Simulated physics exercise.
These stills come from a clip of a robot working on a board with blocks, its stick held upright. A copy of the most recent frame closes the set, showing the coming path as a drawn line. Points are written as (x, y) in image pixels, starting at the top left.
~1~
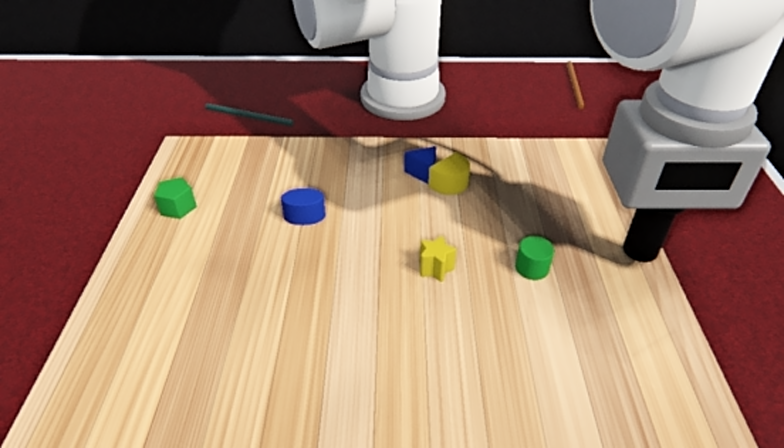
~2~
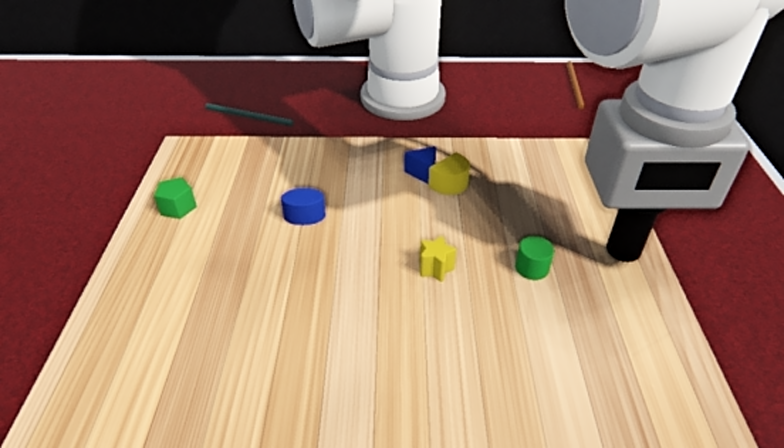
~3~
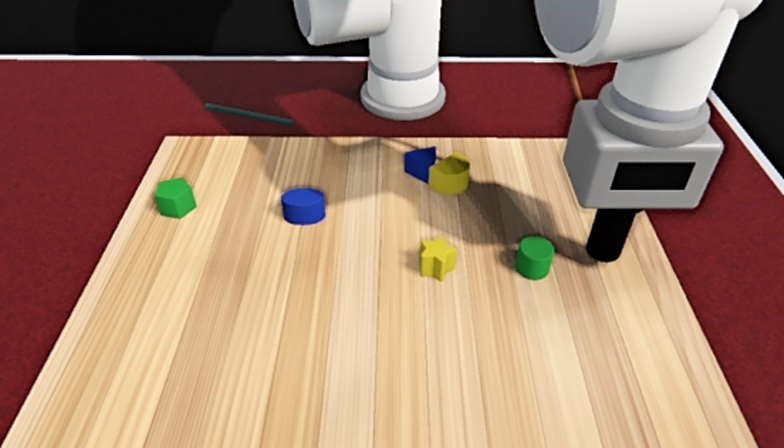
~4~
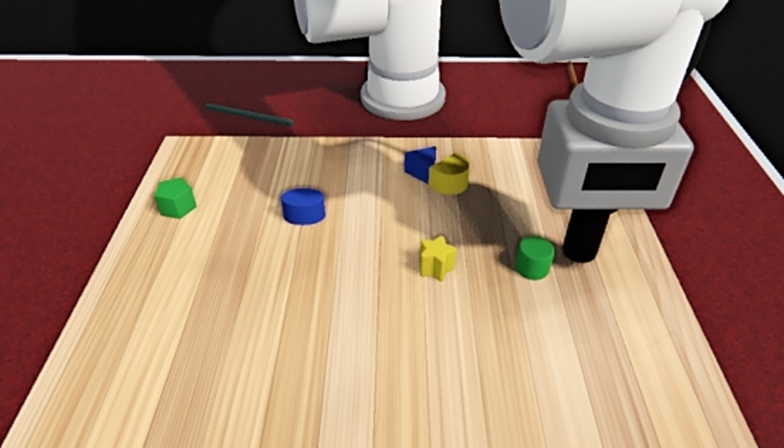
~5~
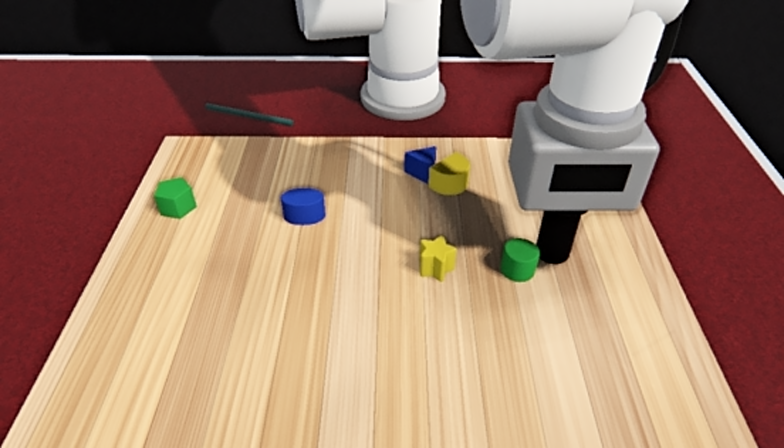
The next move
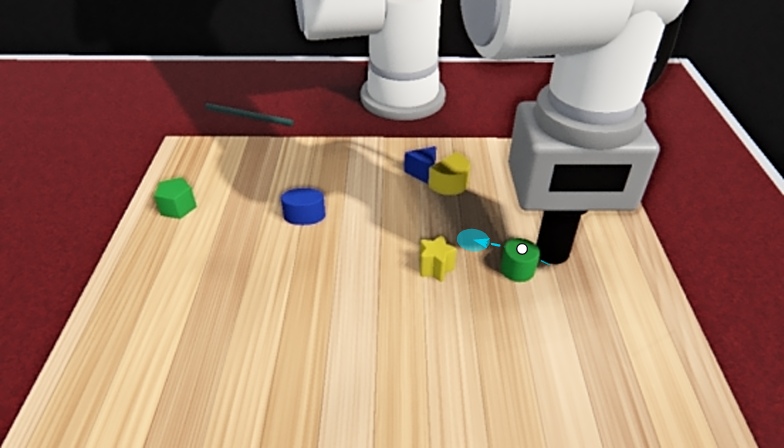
On a wooden board, a robot arm moves left and nudges the green round block left.
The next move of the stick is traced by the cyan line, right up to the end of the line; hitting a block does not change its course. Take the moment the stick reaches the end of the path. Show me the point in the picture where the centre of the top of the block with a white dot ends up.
Near (493, 246).
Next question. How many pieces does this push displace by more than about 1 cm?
I expect one block to move.
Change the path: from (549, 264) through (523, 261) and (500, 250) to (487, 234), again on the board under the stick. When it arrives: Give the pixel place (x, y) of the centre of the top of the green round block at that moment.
(488, 250)
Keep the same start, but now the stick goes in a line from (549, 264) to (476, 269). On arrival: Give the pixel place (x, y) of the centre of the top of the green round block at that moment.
Pixel (453, 264).
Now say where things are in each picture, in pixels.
Lower end of the stick (640, 252), tops of blocks, yellow star-shaped block (437, 248), green round block (537, 247), in the first frame.
Stick (623, 252), blocks as before, in the second frame.
Stick (603, 252), blocks as before, in the third frame.
Stick (579, 253), blocks as before, in the fourth frame.
Stick (552, 254), yellow star-shaped block (437, 248), green round block (522, 249), in the fifth frame.
The drawn path runs from (549, 264) through (525, 253) and (499, 245) to (473, 240); the dot is on the green round block.
On the path given first. Halfway along, stick (513, 238); green round block (499, 247).
At the end, stick (475, 230); yellow star-shaped block not moved; green round block (493, 246).
